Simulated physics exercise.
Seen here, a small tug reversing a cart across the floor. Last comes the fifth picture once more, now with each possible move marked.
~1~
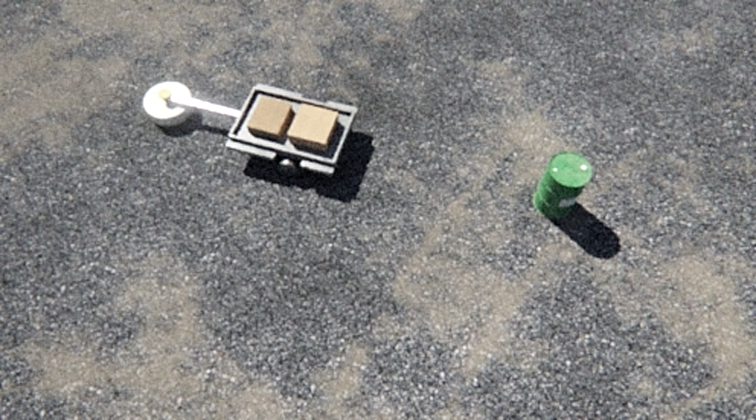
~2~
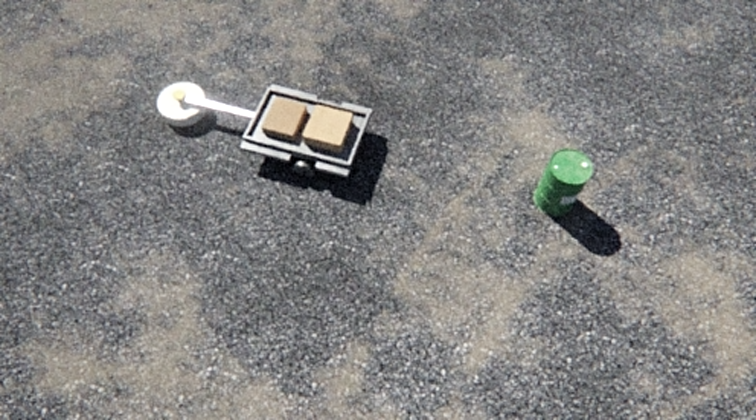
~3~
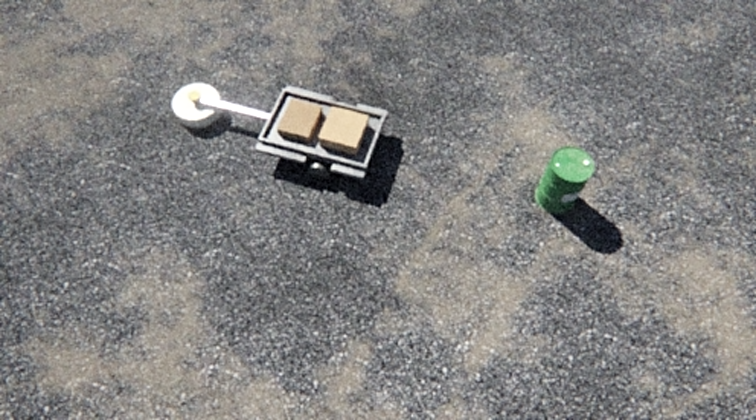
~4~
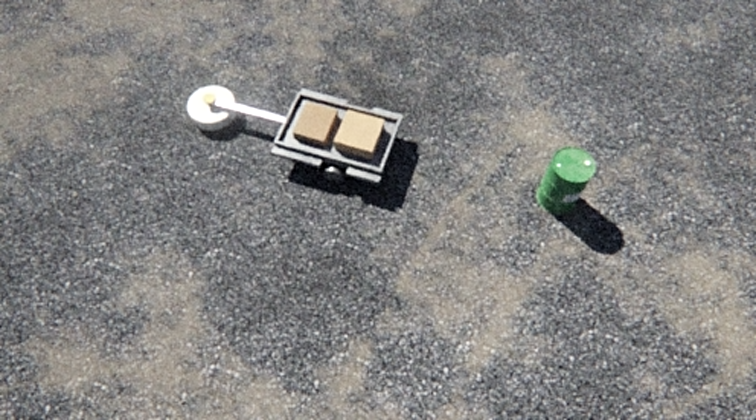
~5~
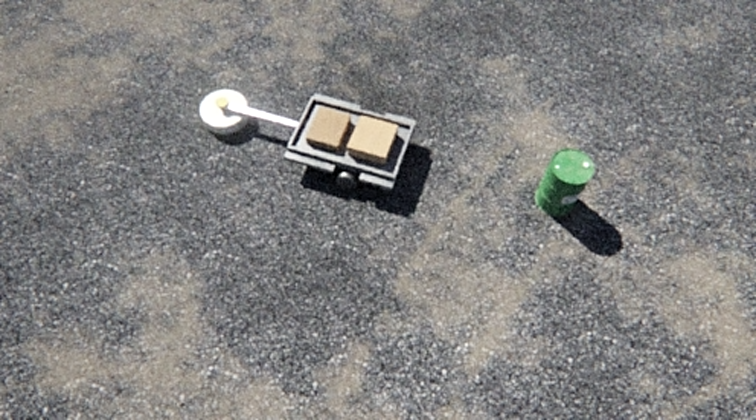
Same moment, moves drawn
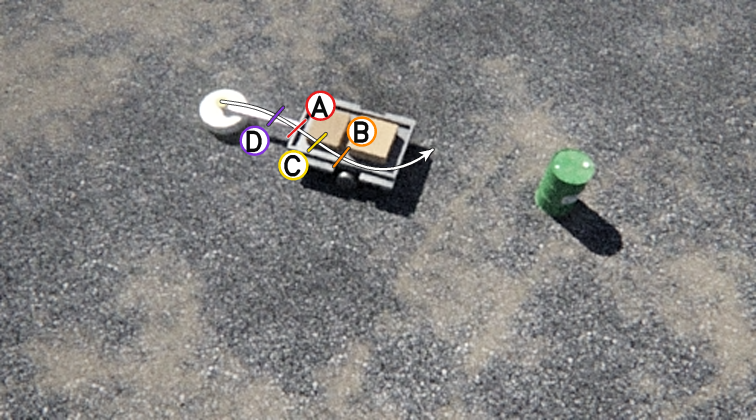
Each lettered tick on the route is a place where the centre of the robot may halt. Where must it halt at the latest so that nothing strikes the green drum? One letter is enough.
Up to mark C.
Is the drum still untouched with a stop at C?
Yes.
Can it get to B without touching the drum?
No.
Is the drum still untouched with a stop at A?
Yes.
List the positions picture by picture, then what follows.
In the first picture, green drum (553, 202); robot (168, 102); grey cart (293, 126).
In the second picture, robot (182, 102); grey cart (308, 128); green drum (553, 199).
In the third picture, robot (197, 103); grey cart (323, 129); green drum (555, 197).
In the fourth picture, robot (212, 106); grey cart (339, 133); green drum (556, 198).
In the fifth picture, robot (224, 110); grey cart (352, 138); green drum (555, 199).
On the marked copy, A at (297, 128); B at (341, 157); C at (317, 142); D at (276, 116); the route from (222, 102) via (327, 148) to (433, 150).
With C. Early on, robot (260, 117), cart (389, 149).
Further on, robot (294, 133), cart (428, 161).
At the end, robot (318, 150), cart (459, 168); nothing has been touched.
As for the rest, A is safe but short; B is too far, the drum has been hit; D is safe but short.
